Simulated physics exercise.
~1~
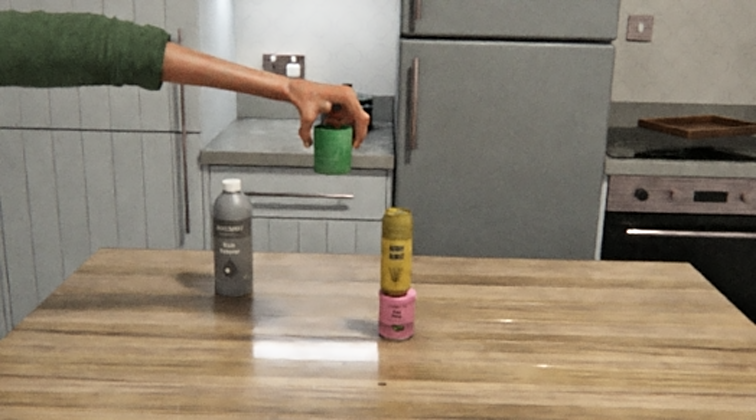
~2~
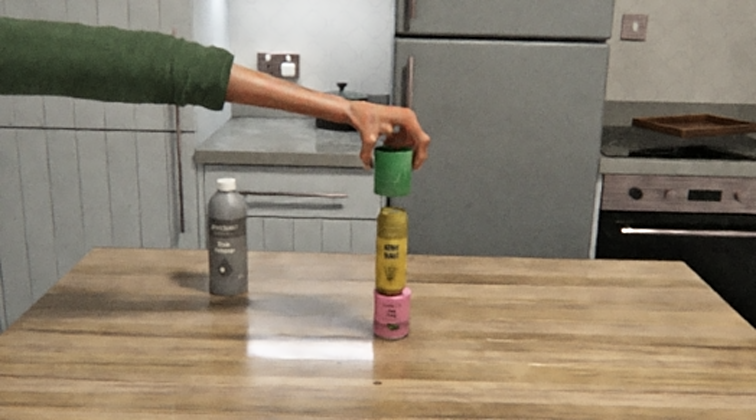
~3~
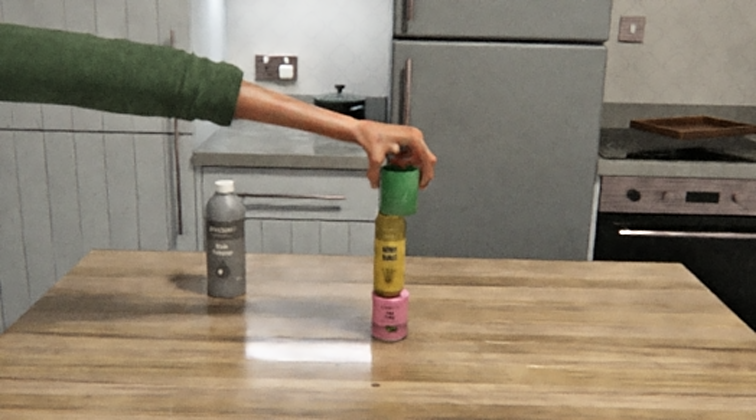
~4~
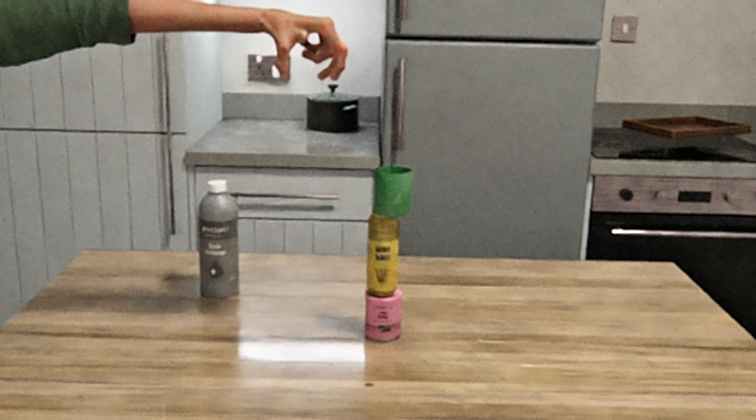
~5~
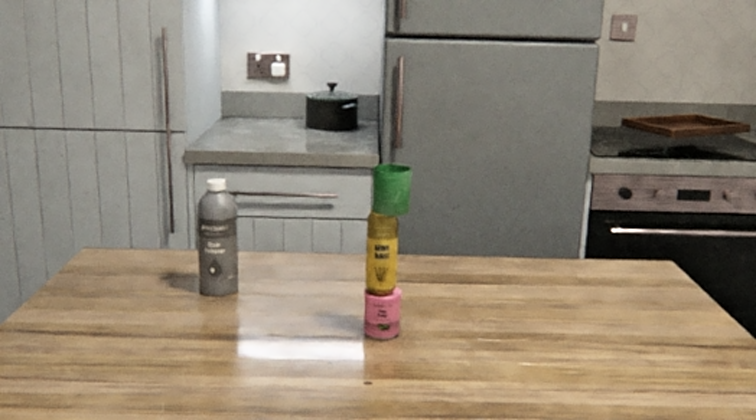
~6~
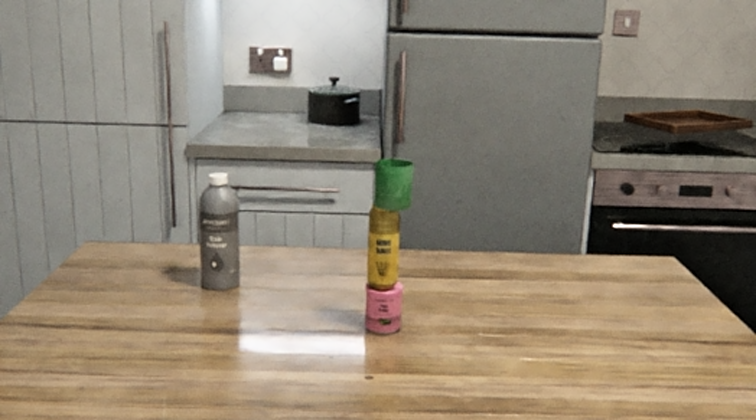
In a kitchen with grey cupboards, a slightly swaying view looks across a wooden table towards a fridge, an oven and a black pot on the counter. A yellow can stands on a pink tin near the middle of the table, with a grey bottle to the left. A hand in a green sleeve reaches in from the left, carrying a green cup rightward until it is above the can. It lowers the cup onto the can, lets go and draws back out of view. The cup stays balanced on top, and the stack remains standing beside the untouched bottle.
